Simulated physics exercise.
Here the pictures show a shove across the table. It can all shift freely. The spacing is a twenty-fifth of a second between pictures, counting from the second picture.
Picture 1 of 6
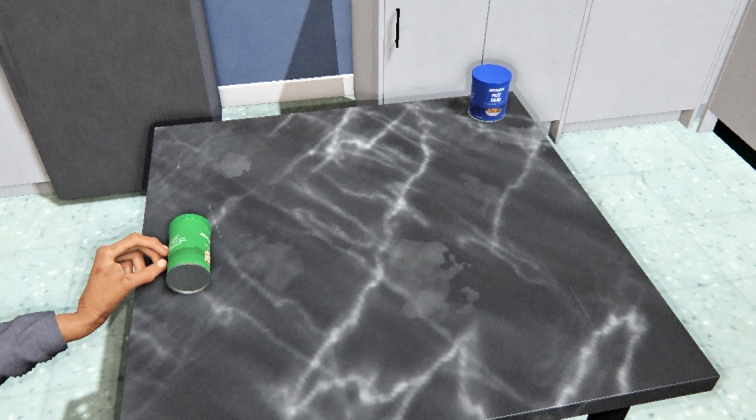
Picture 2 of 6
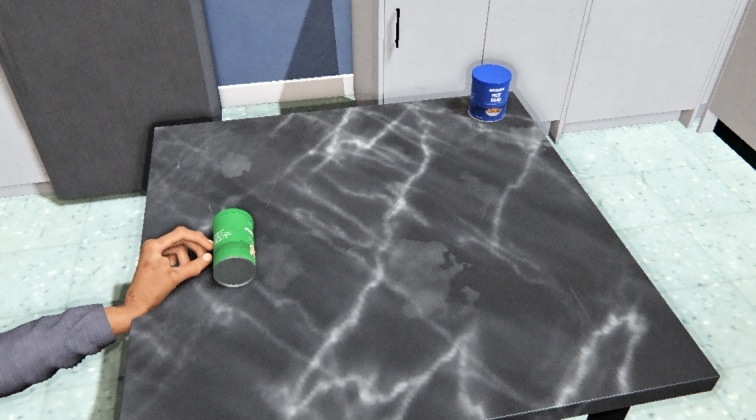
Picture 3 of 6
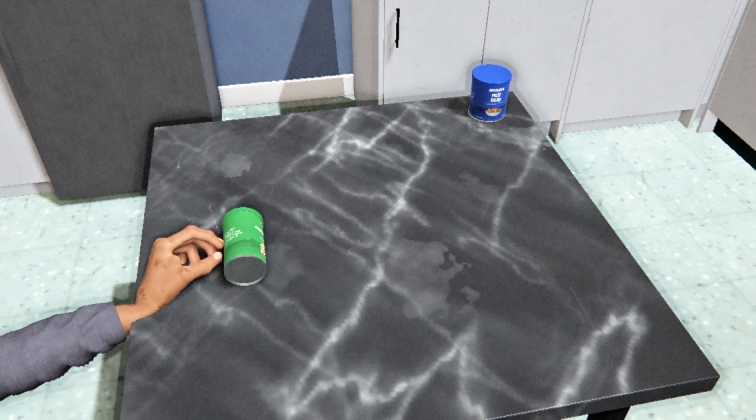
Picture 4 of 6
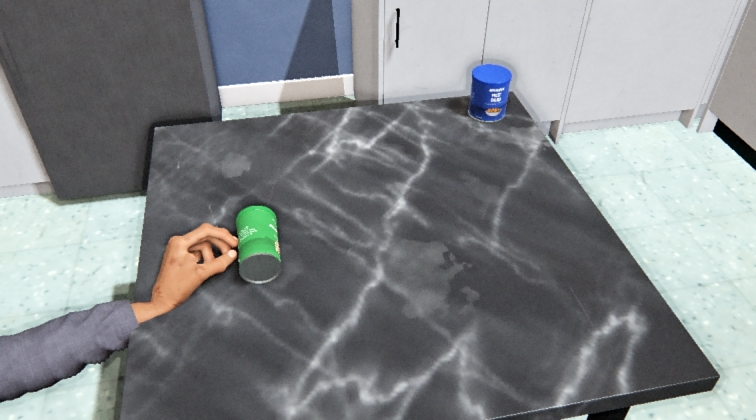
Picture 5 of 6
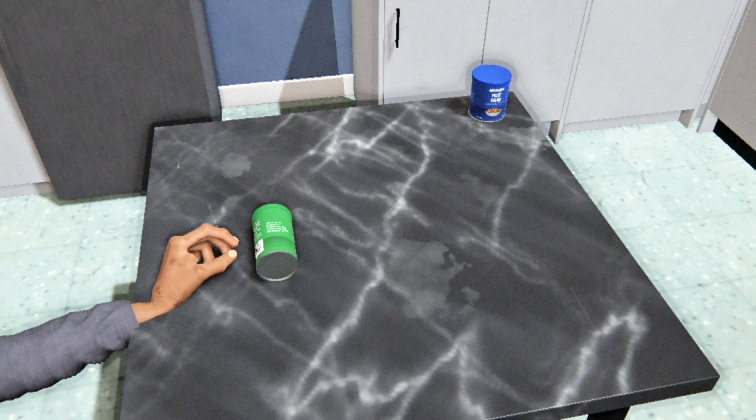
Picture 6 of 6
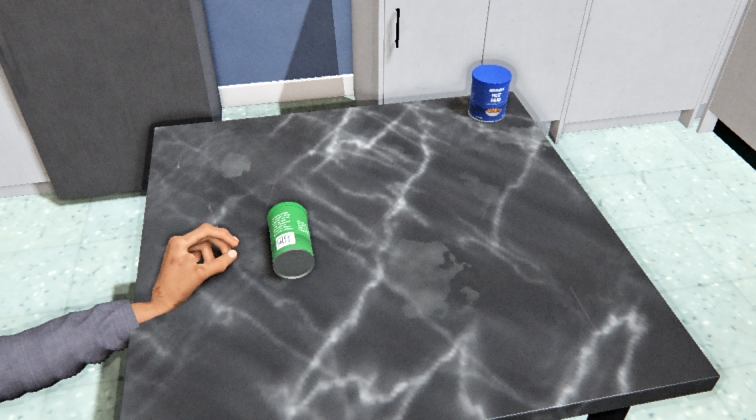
The clip shows a hand pushing a green tin lying on its side to the right across a dark marble-patterned table, then staying still while the tin rolls a little farther; a blue tin stays at the far edge.
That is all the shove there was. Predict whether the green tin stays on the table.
It does not stay; it leaves the table.
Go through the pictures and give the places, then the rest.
The first picture shows under the hand; green tin (190, 254).
The second picture shows under the hand; green tin (234, 248).
The third picture shows under the hand; green tin (244, 246).
The fourth picture shows green tin (258, 244).
The fifth picture shows green tin (274, 242) moved a little.
The sixth picture shows green tin (291, 240) moved about its own width.
Then, 0.40 s later than the last frame, green tin moved well along near (442, 220).
Then, 0.90 s later than the last frame, green tin now off the table.
Then, 1.20 s later than the last frame, things are still on the move.
When it is over, off the table, green tin.
